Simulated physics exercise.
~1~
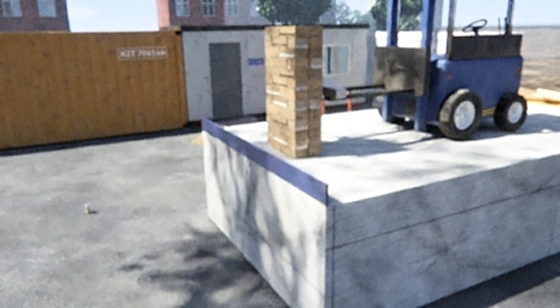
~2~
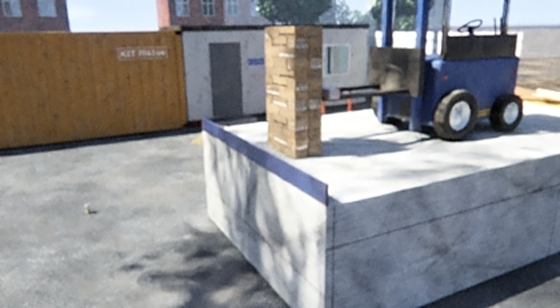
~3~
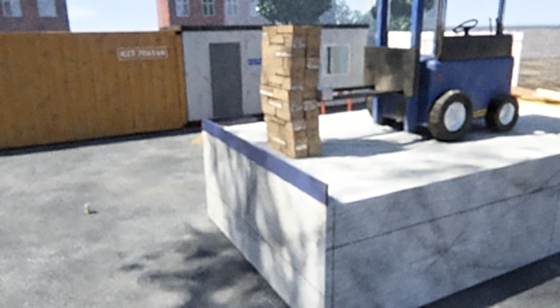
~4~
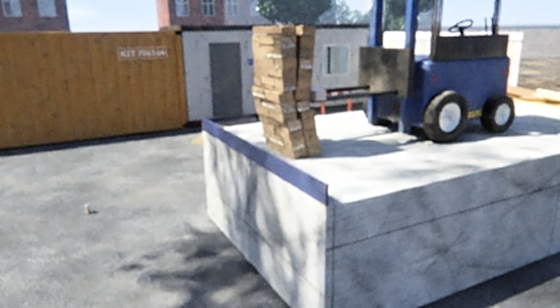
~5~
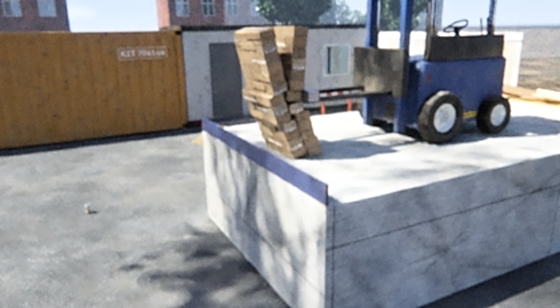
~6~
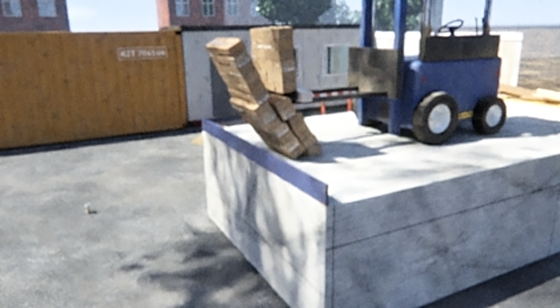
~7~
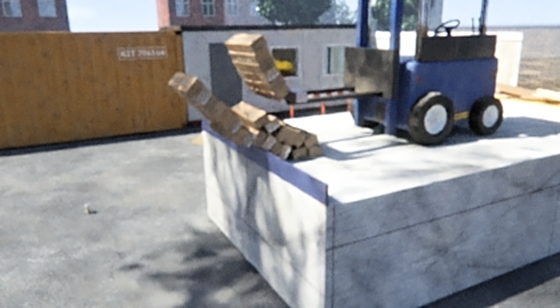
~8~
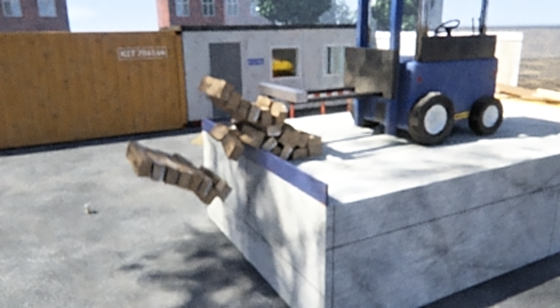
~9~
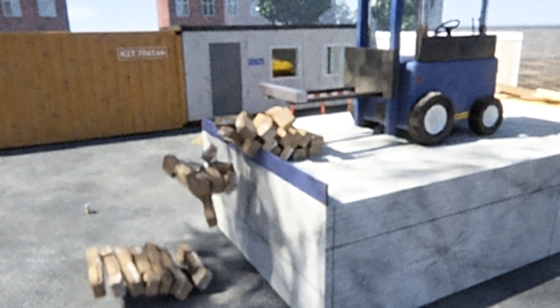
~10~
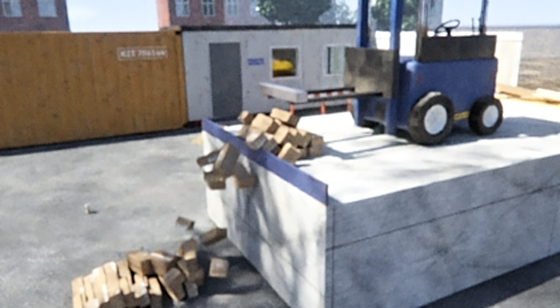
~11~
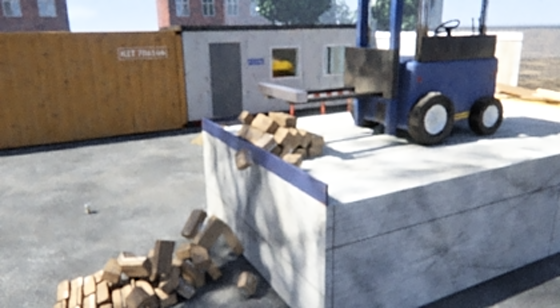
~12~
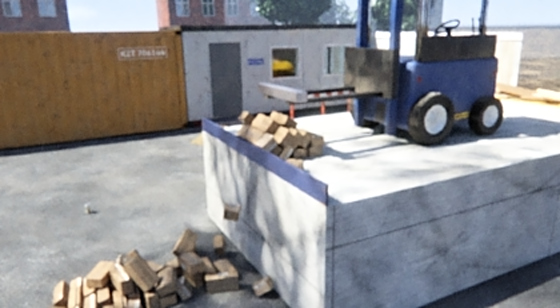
Blue lift truck pushing a tall stack of brown boxes over on a raised deck, many spilling off the edge into a heap below.
